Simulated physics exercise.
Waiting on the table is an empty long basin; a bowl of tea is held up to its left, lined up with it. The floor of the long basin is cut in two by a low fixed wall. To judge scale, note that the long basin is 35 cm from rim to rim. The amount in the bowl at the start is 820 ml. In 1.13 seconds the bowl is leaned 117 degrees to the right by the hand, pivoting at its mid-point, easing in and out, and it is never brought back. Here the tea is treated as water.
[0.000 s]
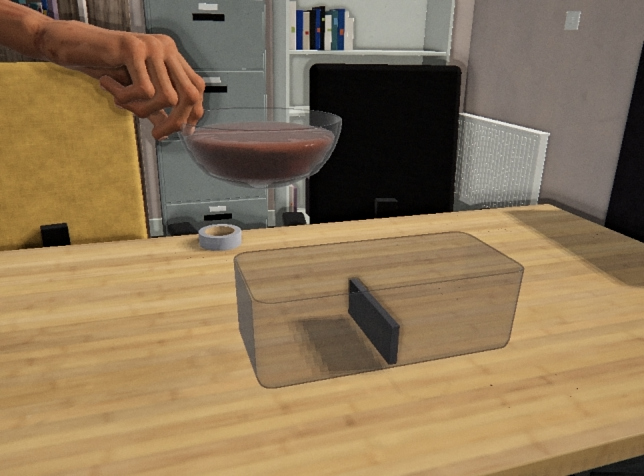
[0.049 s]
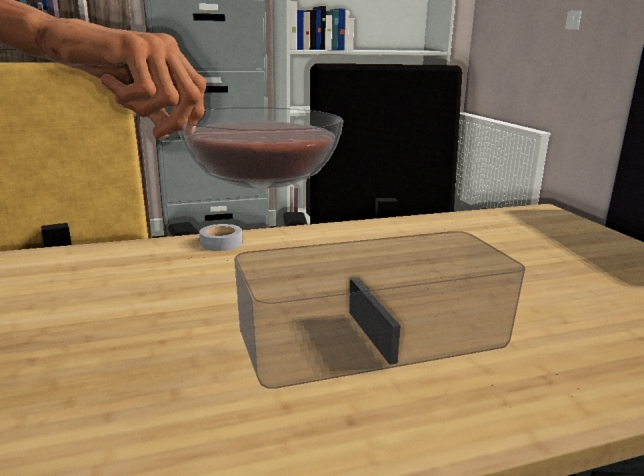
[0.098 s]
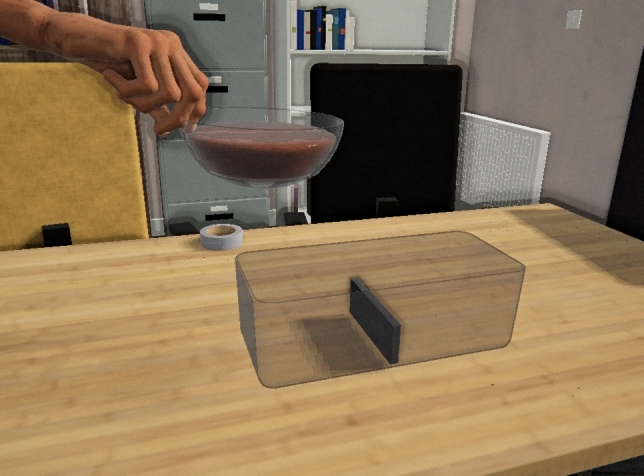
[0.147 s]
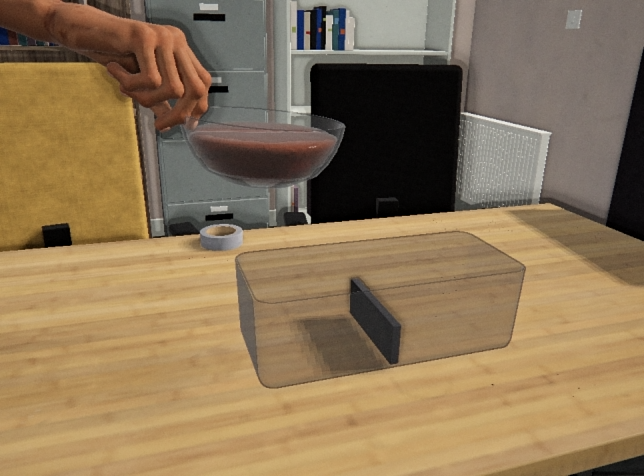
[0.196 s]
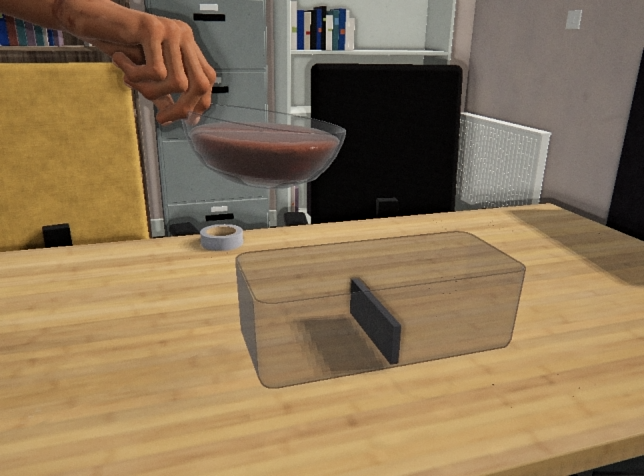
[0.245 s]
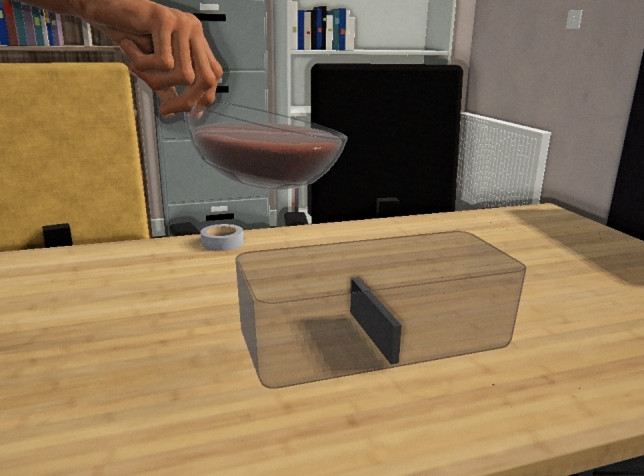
A hand holds a clear bowl of reddish-brown liquid above a wooden table and gradually tilts it slightly to the right, while an empty transparent basin with a dark divider sits still below.
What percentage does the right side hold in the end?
About 49 per cent.
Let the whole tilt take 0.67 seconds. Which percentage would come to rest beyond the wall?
That would be about 30 in a hundred, I'd say.
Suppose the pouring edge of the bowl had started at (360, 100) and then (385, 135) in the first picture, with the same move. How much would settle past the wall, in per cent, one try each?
Respectively 75 and 85 %.
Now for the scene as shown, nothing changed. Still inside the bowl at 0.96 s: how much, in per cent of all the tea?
About 0 per cent.
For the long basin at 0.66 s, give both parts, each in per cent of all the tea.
Around 7 on the left and around 26 on the right.
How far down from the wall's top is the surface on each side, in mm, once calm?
Left roughly 38 mm; right roughly 40 mm.
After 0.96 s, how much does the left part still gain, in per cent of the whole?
I'd put it at some 0 percent.
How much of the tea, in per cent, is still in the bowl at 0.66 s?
About 26 per cent.
Then, 0.66 s in, the tilt is 74° and 26 per cent is still to pour, 7 is left of the wall and 25 right of it.
Then, 0.96 s in, the tilt is 111° and 0 per cent is still to pour, 50 is left of the wall and 48 right of it.
Then, 1.28 s in, the tilt is 117° and 0 per cent is still to pour, 50 is left of the wall and 49 right of it.
Then, 1.63 s in, the tilt is 117° and 0 per cent is still to pour, 50 is left of the wall and 49 right of it.
Finally, 50 per cent lies left of the wall, 49 right of it and 1 outside.
